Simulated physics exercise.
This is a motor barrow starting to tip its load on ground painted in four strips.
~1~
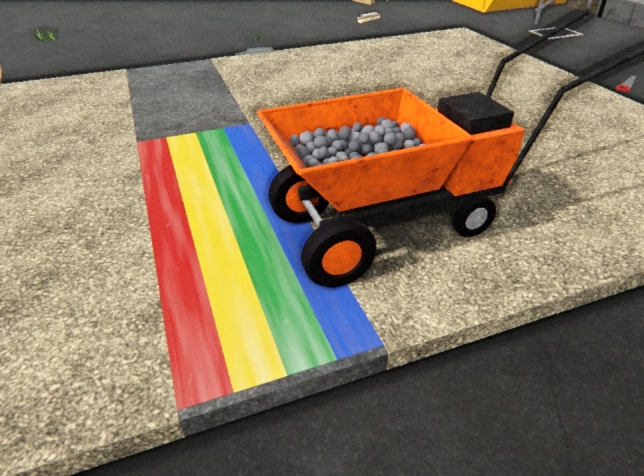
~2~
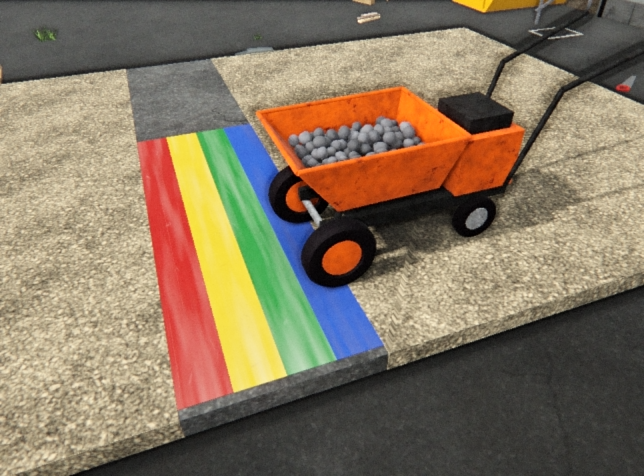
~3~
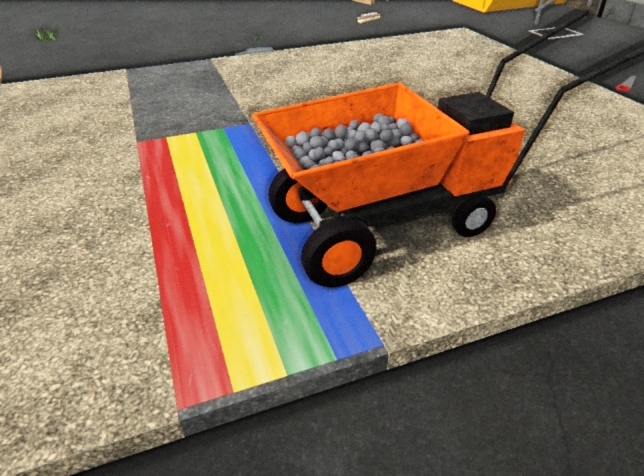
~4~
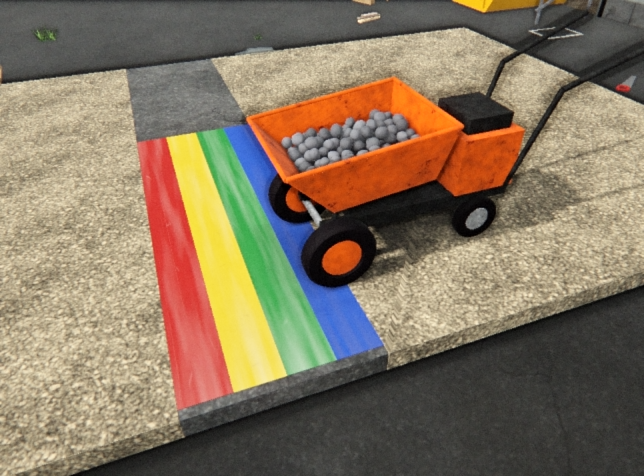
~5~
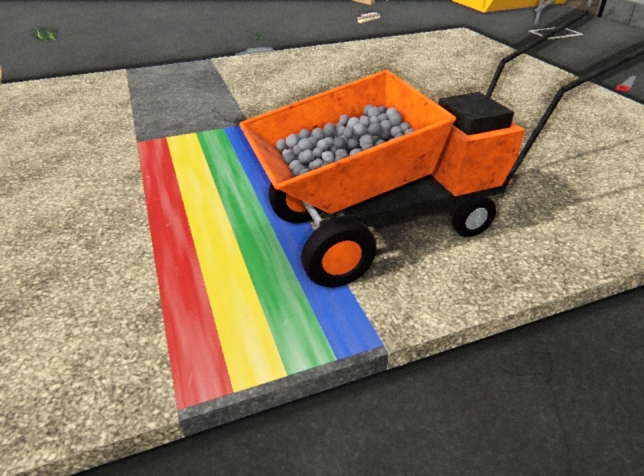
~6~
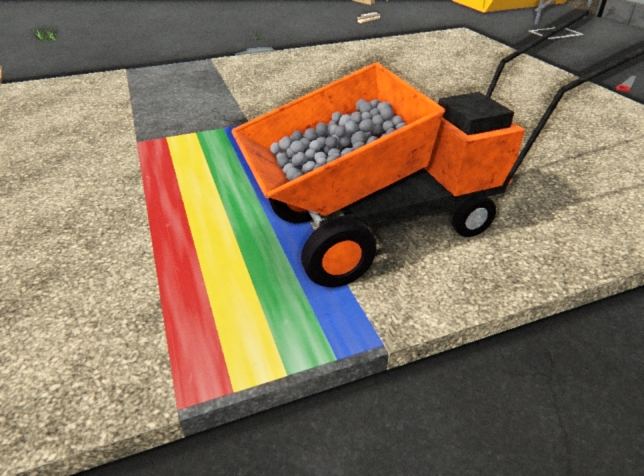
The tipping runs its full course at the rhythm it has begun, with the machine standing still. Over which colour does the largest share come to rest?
The heap favours the red strip.
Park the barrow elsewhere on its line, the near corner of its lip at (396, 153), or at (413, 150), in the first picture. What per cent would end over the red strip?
In turn 10 and 0 in a hundred.
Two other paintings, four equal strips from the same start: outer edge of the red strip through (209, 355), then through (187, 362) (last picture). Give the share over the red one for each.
In turn 20 and 40 in a hundred.
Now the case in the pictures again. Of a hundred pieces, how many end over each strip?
About: Blue strip 0, green strip 0, yellow strip 10, red strip 40 per cent.
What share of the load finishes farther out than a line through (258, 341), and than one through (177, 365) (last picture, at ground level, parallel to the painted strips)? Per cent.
First some 70, then 30 per cent.
Just after the last frame, skip tipped steeply; every one in the skip.
A moment on, skip tipped right over; the larger part in the skip; about a tenth over the yellow strip; about a tenth over the red strip.
Further on, skip tipped right over; roughly a quarter in the skip; about a tenth over the yellow strip; roughly half over the red strip; roughly a quarter off the paint.
When it is over, skip tipped right over; roughly a quarter in the skip; not one over the blue strip; not one over the green strip; about a tenth over the yellow strip; roughly half over the red strip; roughly a quarter off the paint.
